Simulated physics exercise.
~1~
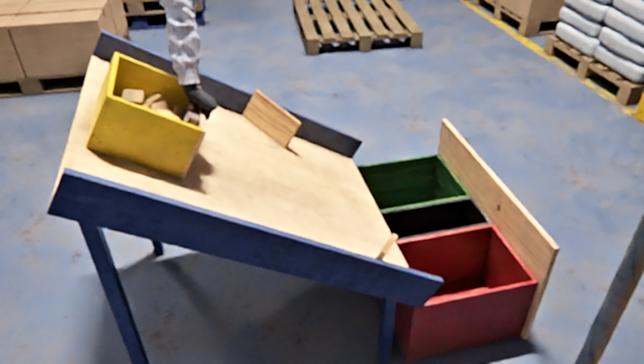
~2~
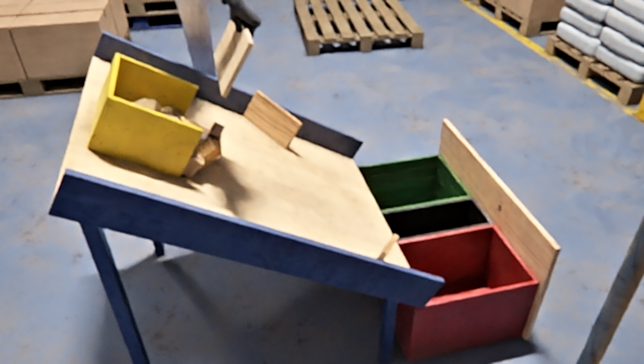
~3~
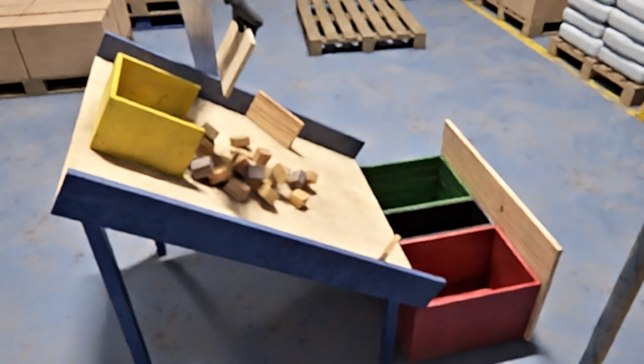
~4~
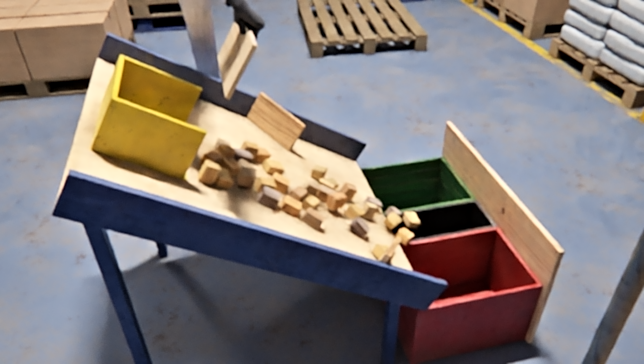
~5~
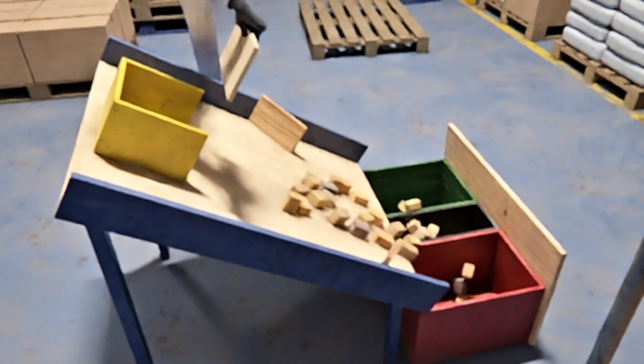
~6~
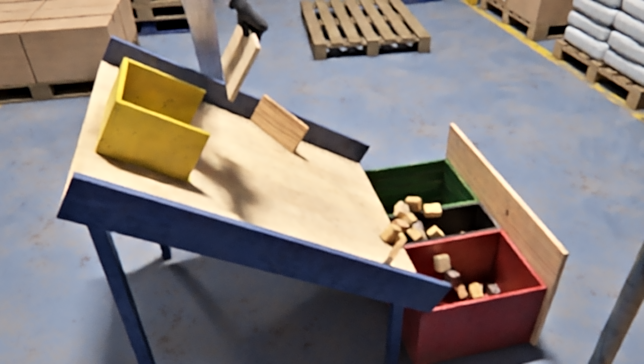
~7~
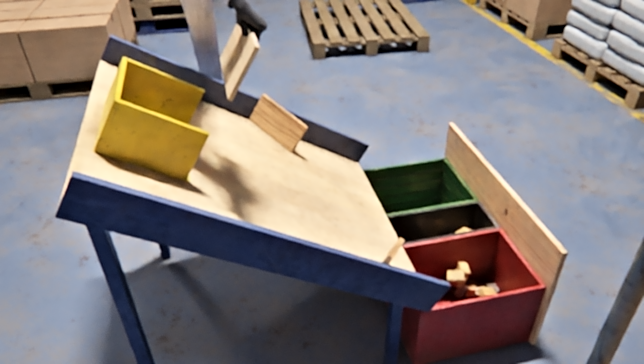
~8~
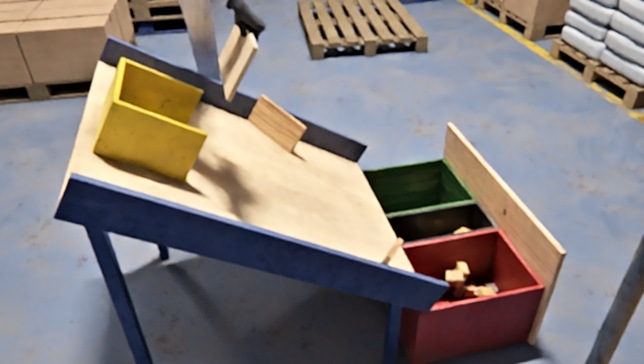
Wooden blocks spill from the yellow pen, tumble down the sloped table and drop into bins.
